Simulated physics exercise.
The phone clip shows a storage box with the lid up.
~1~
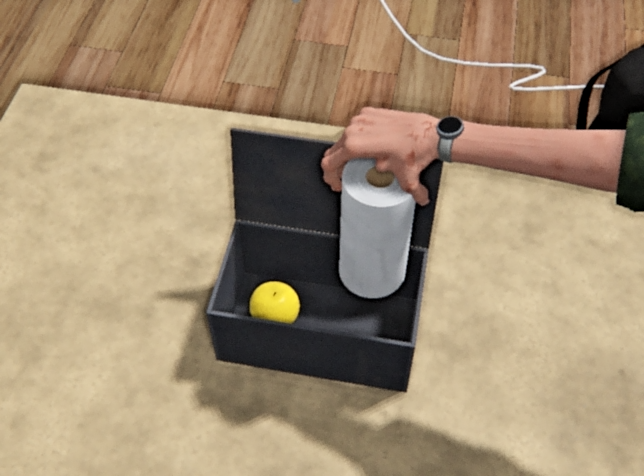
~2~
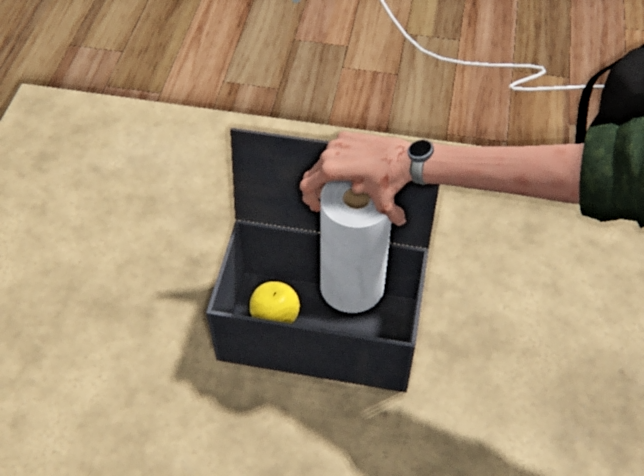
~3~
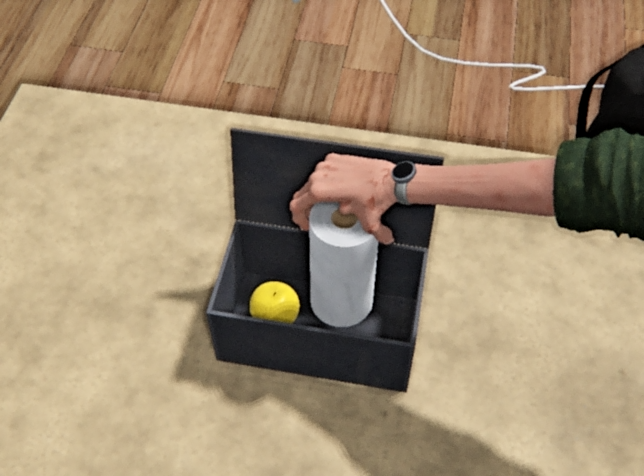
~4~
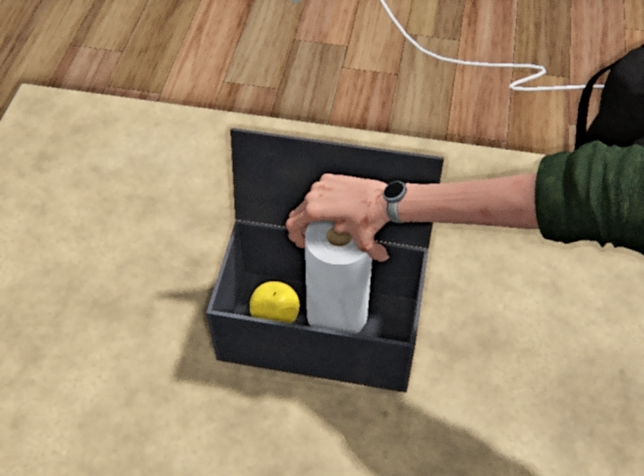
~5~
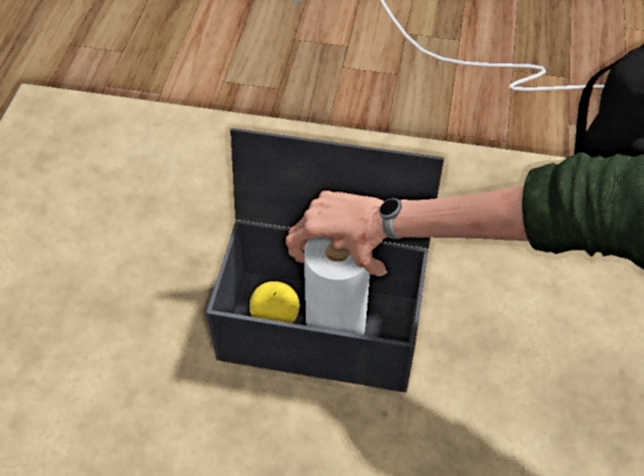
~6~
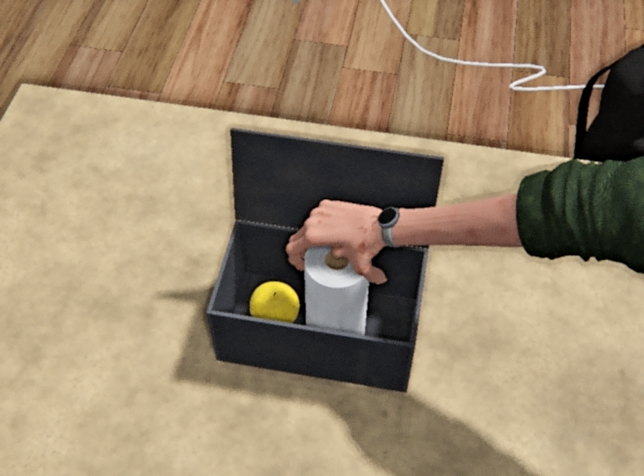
A hand wearing a watch, its arm in a dark green sleeve reaching from the right, holds a white roll over an open black box on a beige surface, seen from above. A yellow apple sits inside at the left, with wooden flooring, a white cable and a black item beyond. The hand moves the roll left and lowers it into the box, slowing, still gripping its top.
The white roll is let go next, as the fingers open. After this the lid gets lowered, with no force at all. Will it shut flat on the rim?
No.
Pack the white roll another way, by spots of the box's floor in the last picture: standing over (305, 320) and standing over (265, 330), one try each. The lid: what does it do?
Lid: First try closed, second try open.
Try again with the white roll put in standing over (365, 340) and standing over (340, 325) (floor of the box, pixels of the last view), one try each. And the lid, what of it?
With the first packing the lid is left gaping; with the second it is left gaping.
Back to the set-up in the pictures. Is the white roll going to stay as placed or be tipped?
By the end it has kept its angle.
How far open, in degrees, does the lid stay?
The answer is about 55 degrees.
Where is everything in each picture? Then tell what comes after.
The first picture shows on its way; white roll (376, 227); yellow apple (275, 306).
The second picture shows on its way; white roll (354, 245); yellow apple (275, 306).
The third picture shows on its way; white roll (343, 262); yellow apple (275, 306).
The fourth picture shows on its way; white roll (338, 278); yellow apple (275, 306).
The fifth picture shows on its way; white roll (336, 291); yellow apple (275, 306).
The sixth picture shows put in, still held; white roll (336, 298); yellow apple (275, 306).
Then, 0.90 s on from there, lid starting down.
Then, 1.20 s on from there, white roll resting near (336, 299).
Then, 1.40 s on from there, lid 72° above the rim.
Then, 1.60 s on from there, lid 60° above the rim.
In the end, lid 56° above the rim; both unmoved. At the end, from the last picture's camera, white roll near (336, 298).
